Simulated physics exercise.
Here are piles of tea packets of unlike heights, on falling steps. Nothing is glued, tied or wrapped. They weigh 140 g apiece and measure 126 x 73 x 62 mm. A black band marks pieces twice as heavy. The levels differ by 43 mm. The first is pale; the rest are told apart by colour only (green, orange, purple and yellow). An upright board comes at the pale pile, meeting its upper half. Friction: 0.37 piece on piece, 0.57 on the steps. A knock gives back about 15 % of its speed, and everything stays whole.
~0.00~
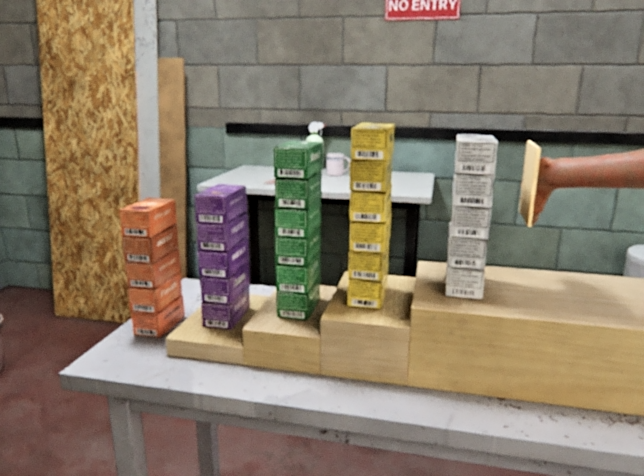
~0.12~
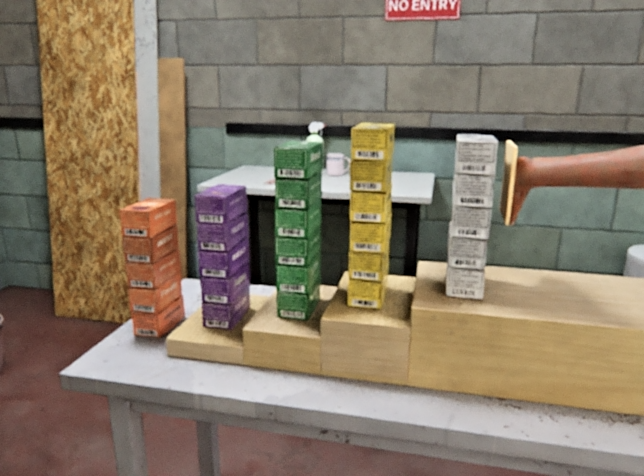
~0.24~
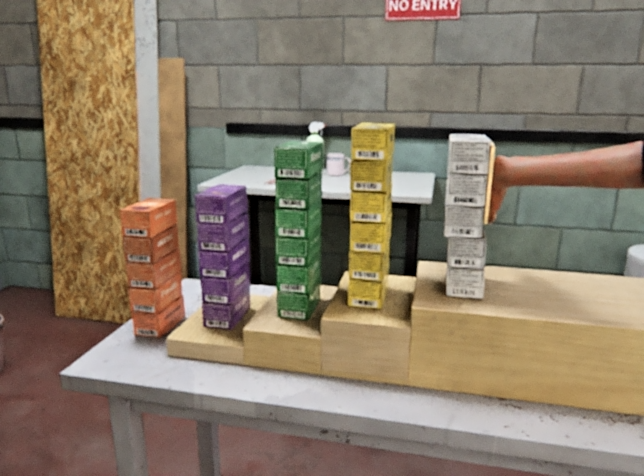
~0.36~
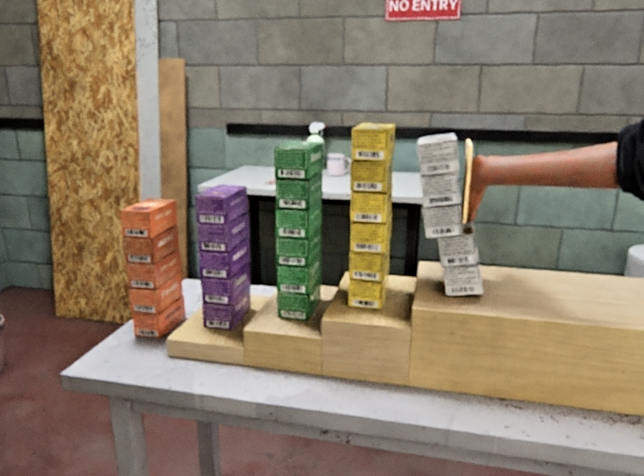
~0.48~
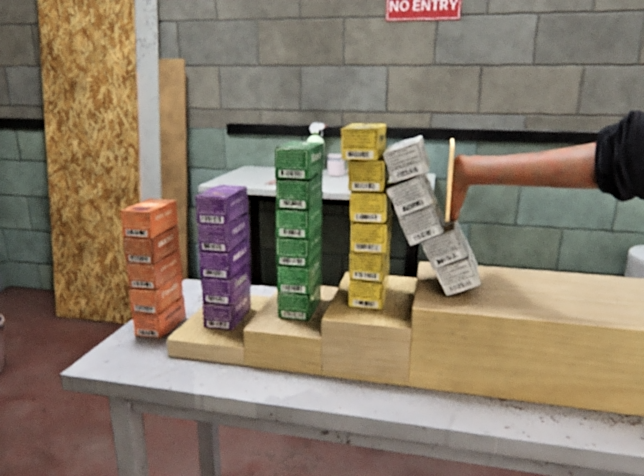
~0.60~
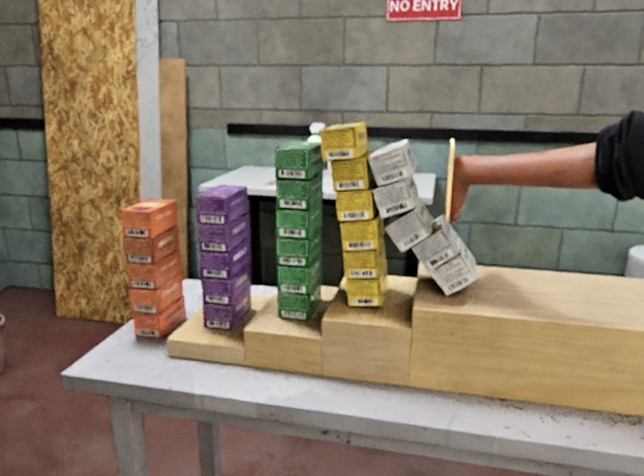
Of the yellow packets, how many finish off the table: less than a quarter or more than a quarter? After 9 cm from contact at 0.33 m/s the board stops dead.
Ending off the table: Less than a quarter.
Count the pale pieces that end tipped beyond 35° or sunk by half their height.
5 of them.
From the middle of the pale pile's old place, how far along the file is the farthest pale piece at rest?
Roughly 32 cm along.
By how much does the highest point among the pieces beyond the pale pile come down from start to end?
About 26 cm.
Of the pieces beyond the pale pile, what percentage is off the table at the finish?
Roughly 40 per cent of them.
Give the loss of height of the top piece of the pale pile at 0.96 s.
About 10 cm.
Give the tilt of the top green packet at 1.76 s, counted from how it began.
About 10°.
Around 0.96 s, 5 of the pale pile down; none of the 6 yellow packets off the table (0 of 22 in all colours); top yellow packet tipped 29°, 43 mm lower; top green packet tipped 16°.
Around 1.32 s, 5 of the pale pile down; none of the 6 yellow packets off the table (0 of 22 in all colours); top yellow packet tipped 45°, 21 cm lower; top orange packet tipped 21°.
Around 1.76 s, 5 of the pale pile down; none of the 6 yellow packets off the table (9 of 22 in all colours); top yellow packet tipped 54°, 28 cm lower; top orange packet upside down.
Finally (2.1 s), 5 of the pale pile down; none of the 6 yellow packets off the table (9 of 22 in all colours); top yellow packet tipped 54°, 28 cm lower; top orange packet upside down. That is 0 per cent. Seen by the last camera, middles, top yellow packet near (203, 260).
